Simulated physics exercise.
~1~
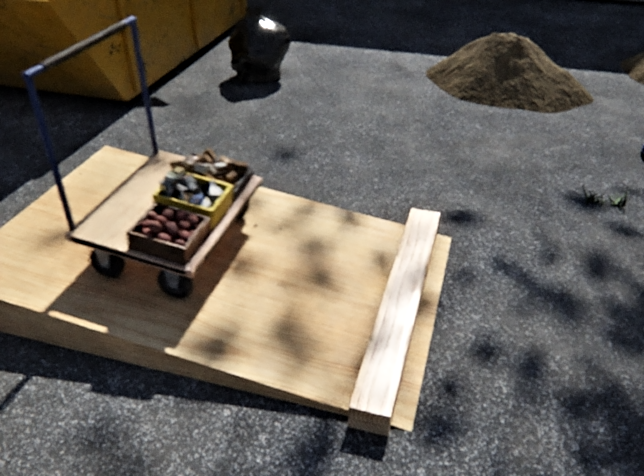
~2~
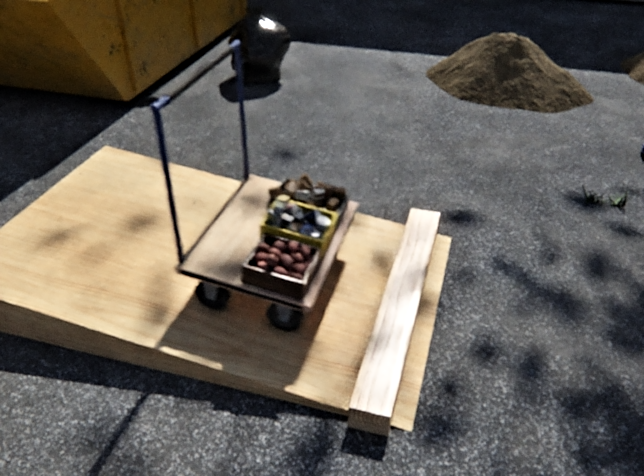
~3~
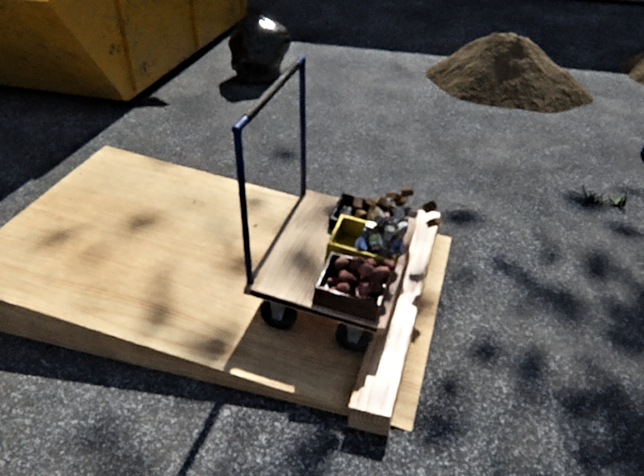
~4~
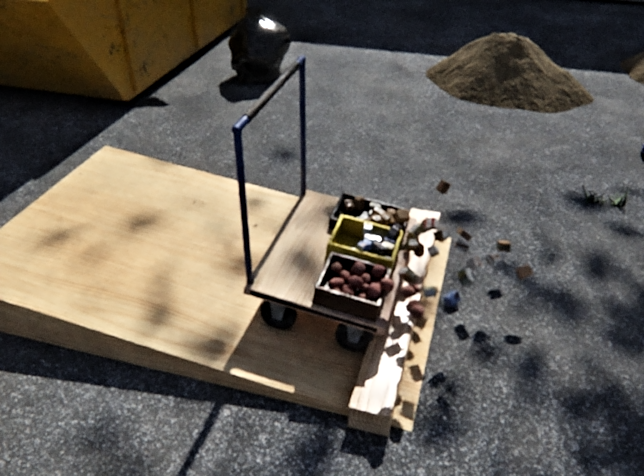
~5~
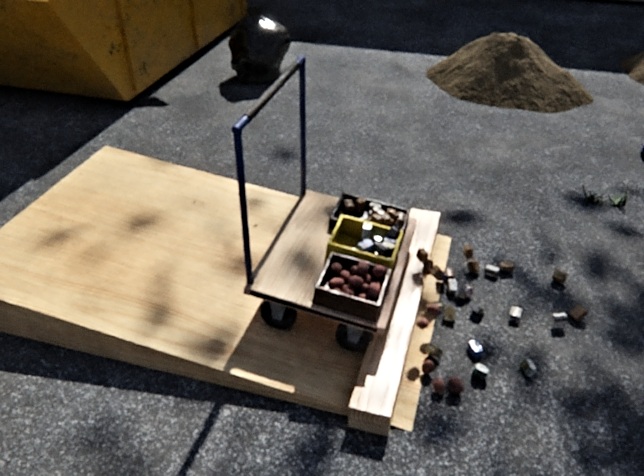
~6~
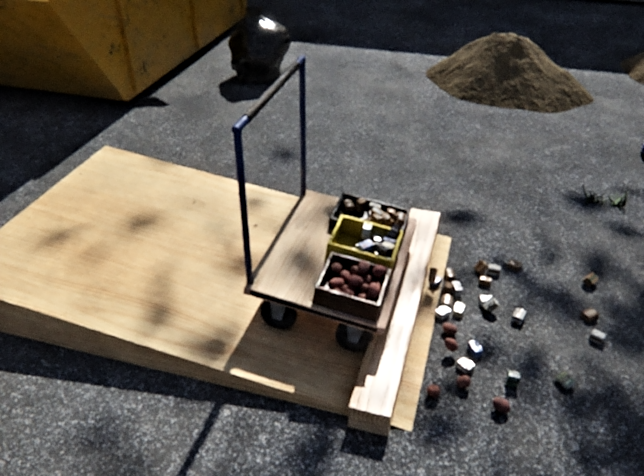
A trolley carrying three open boxes of small items rolled rightward down a wooden ramp and stopped against a wooden beam, sending some of the contents over it to scatter across the ground, while the boxes stayed on the deck, still partly filled.
